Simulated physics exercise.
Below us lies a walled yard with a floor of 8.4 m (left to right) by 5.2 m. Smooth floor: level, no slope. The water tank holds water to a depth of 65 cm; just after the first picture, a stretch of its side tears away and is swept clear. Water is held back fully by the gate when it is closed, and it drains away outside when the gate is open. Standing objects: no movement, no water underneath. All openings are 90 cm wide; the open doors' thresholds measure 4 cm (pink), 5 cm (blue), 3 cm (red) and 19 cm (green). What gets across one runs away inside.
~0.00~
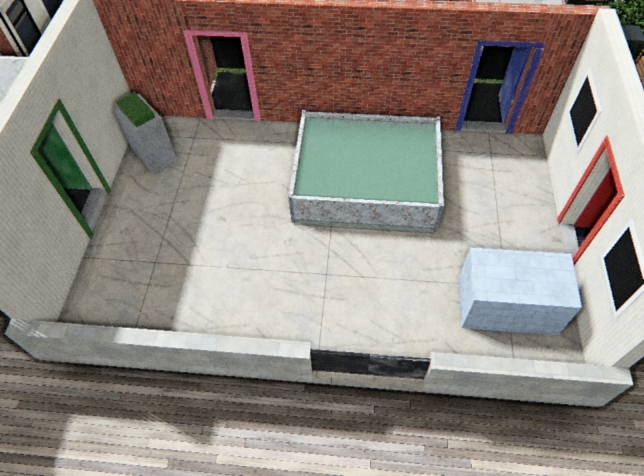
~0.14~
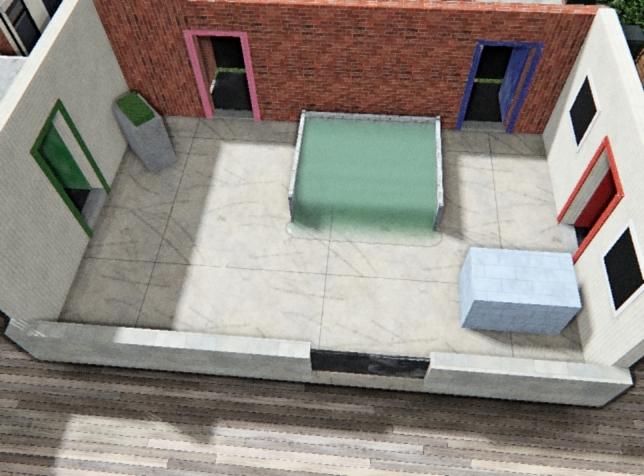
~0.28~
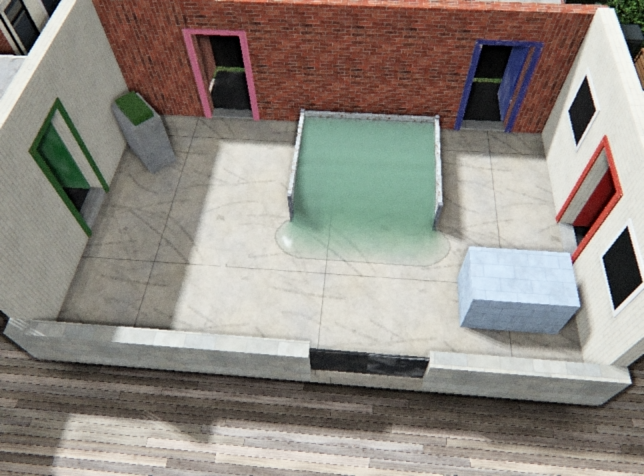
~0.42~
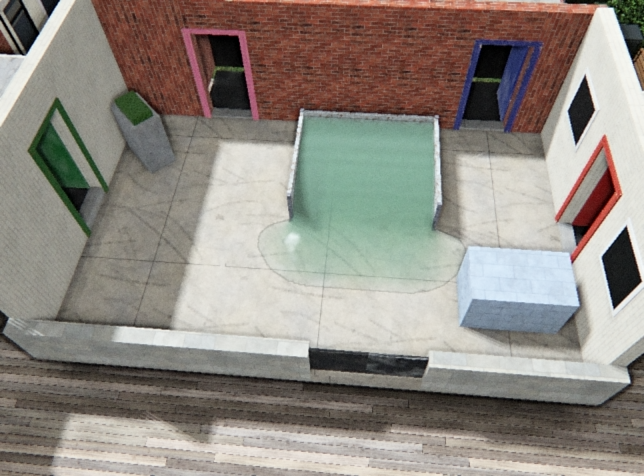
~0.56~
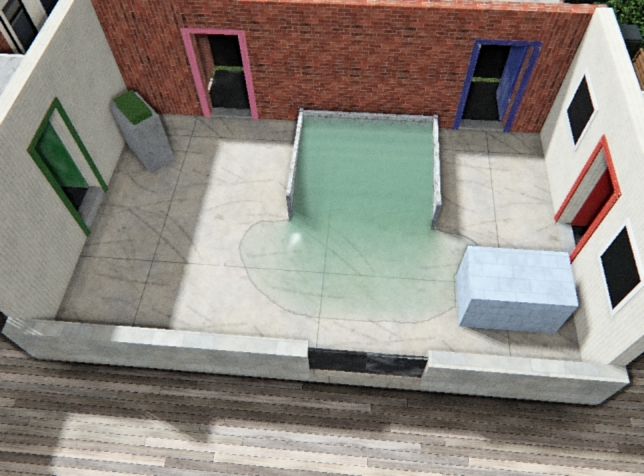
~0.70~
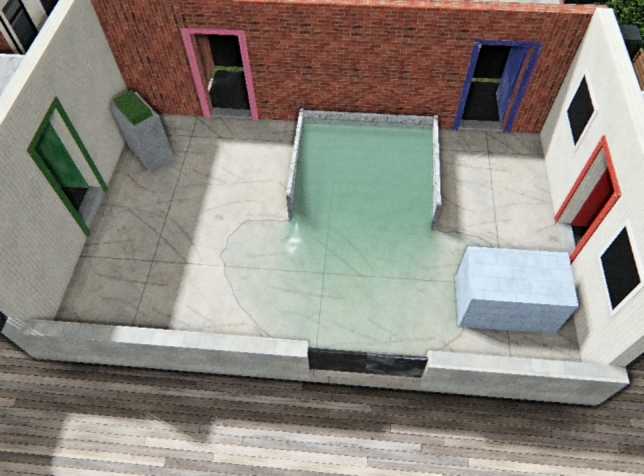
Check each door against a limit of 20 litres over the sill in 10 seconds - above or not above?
At the end, pink door: Limit broken. Blue door: Limit broken. Red door: Limit broken. Green door: Limit unbroken.
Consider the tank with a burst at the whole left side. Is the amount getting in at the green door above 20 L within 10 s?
Green: Exceeds.
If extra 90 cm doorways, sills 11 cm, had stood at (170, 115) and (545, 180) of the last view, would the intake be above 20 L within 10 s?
Door 1: Lower; door 2: Lower.
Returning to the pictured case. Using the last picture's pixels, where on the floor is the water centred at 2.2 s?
Pixel position near (358, 270).
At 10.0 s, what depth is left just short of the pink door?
The mean depth is around 11.5 cm.
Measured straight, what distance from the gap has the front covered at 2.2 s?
It comes to some 5.2 metres.
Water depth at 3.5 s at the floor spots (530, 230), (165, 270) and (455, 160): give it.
Around 6 cm, 7 cm and 0 cm.
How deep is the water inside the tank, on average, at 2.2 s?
The mean depth is some 21 cm.
After 1.4 s water covers 30 % of the floor and is deepest (43 cm) near (339, 361); pink door not reached, blue door not reached, red door not reached, green door not reached.
After 2.2 s water covers 40 % of the floor and is deepest (40 cm) near (362, 363); pink door not reached, blue door not reached, red door 6 cm at the sill, 2 L in, green door not reached.
After 3.5 s water covers 55 % of the floor and is deepest (36 cm) near (537, 344); pink door not reached, blue door not reached, red door 10 cm at the sill, 17 L in, green door 8 cm at the sill, 0 L in.
After 6.0 s water covers 90 % of the floor and is deepest (24 cm) near (107, 189); pink door 4 cm at the sill, 0 L in, blue door 9 cm at the sill, 34 L in, red door 5 cm at the sill, 40 L in, green door 11 cm at the sill, 0 L in.
After 10.0 s water covers 100 % of the floor and is deepest (18 cm) near (392, 136); pink door 11 cm at the sill, 42 L in, blue door 9 cm at the sill, 78 L in, red door 3 cm at the sill, 52 L in, green door 10 cm at the sill, 0 L in.
